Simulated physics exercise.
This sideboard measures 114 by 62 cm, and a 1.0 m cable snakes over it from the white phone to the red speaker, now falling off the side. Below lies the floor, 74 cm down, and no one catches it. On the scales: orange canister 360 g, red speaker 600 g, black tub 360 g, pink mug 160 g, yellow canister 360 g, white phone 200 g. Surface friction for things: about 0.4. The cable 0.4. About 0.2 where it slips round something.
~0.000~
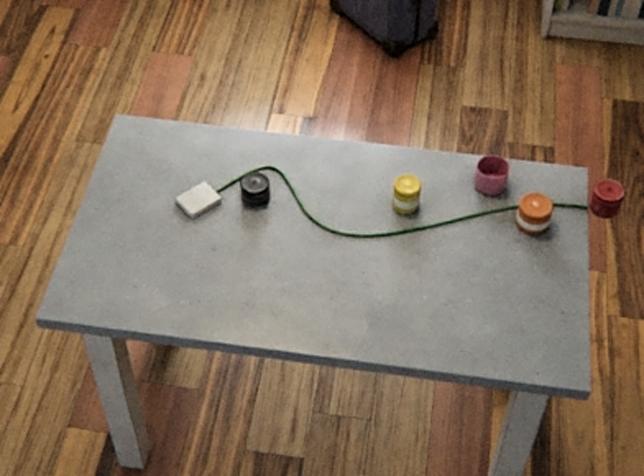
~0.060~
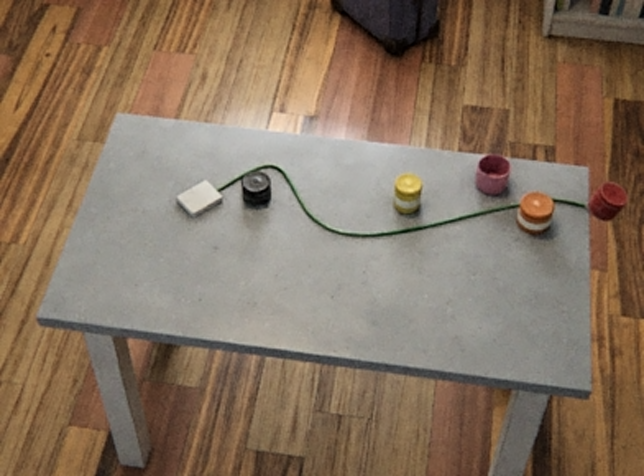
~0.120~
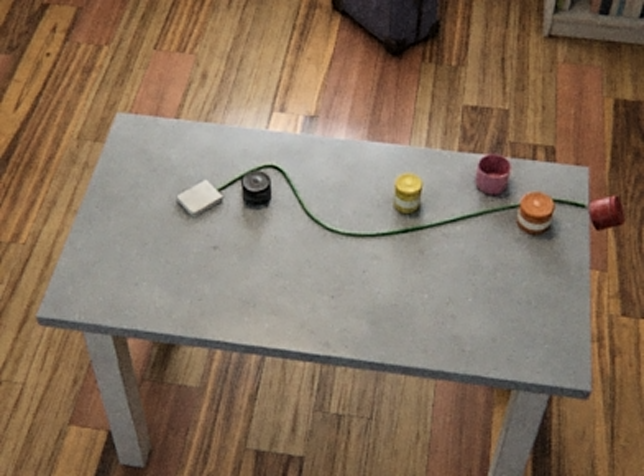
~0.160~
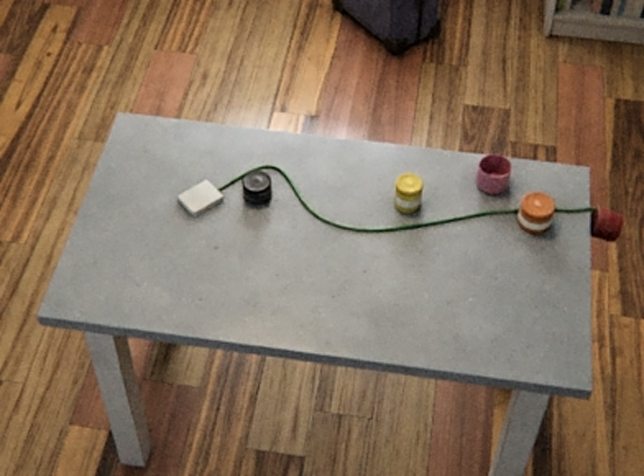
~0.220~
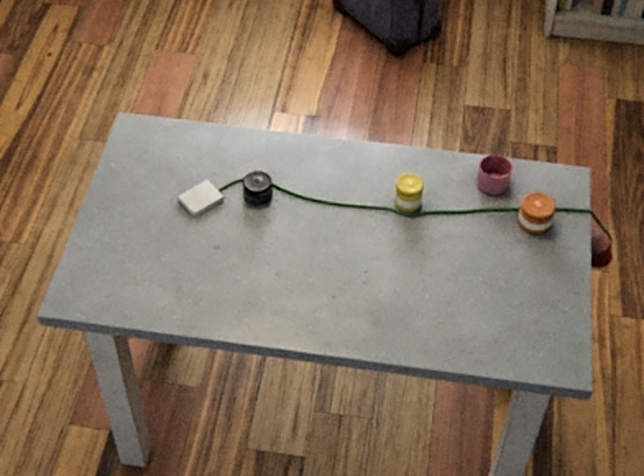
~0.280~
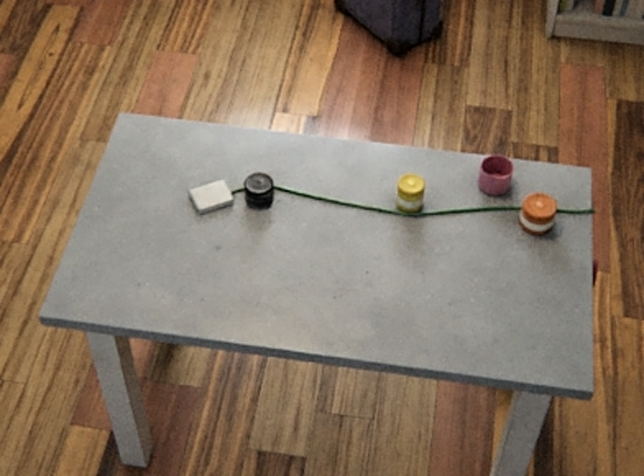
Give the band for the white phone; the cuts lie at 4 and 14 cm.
Looks like it will be displaced a lot.
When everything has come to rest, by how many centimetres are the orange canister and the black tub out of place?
Final places, approx.: Orange canister 0 cm off, black tub 6 cm off.
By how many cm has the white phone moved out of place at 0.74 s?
White phone: Roughly 40 cm.
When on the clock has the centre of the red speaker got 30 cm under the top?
It happens at 0.44 seconds on the clock.
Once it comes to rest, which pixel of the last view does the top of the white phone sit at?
Rest point, last frame: Approx. (446, 219).
By 0.5 s, the cable's tail end at (308, 181); white phone 21 cm off its start, red speaker over the edge, black tub 5 cm off its start.
By 0.7 s, the cable's tail end at (388, 198); white phone 39 cm off its start, red speaker over the edge, black tub 5 cm off its start.
By 1.0 s, the cable's tail end at (440, 210); white phone 50 cm off its start at (422, 209), yellow canister 9 cm off its start at (449, 176), red speaker over the edge.
By 1.2 s, the cable's tail end at (458, 212); white phone 55 cm off its start, yellow canister 10 cm off its start, red speaker over the edge.
By 2.4 s, the cable's tail end at (458, 212); white phone 55 cm off its start at (446, 219), yellow canister 10 cm off its start at (454, 175), red speaker over the edge, black tub 5 cm off its start at (274, 195).
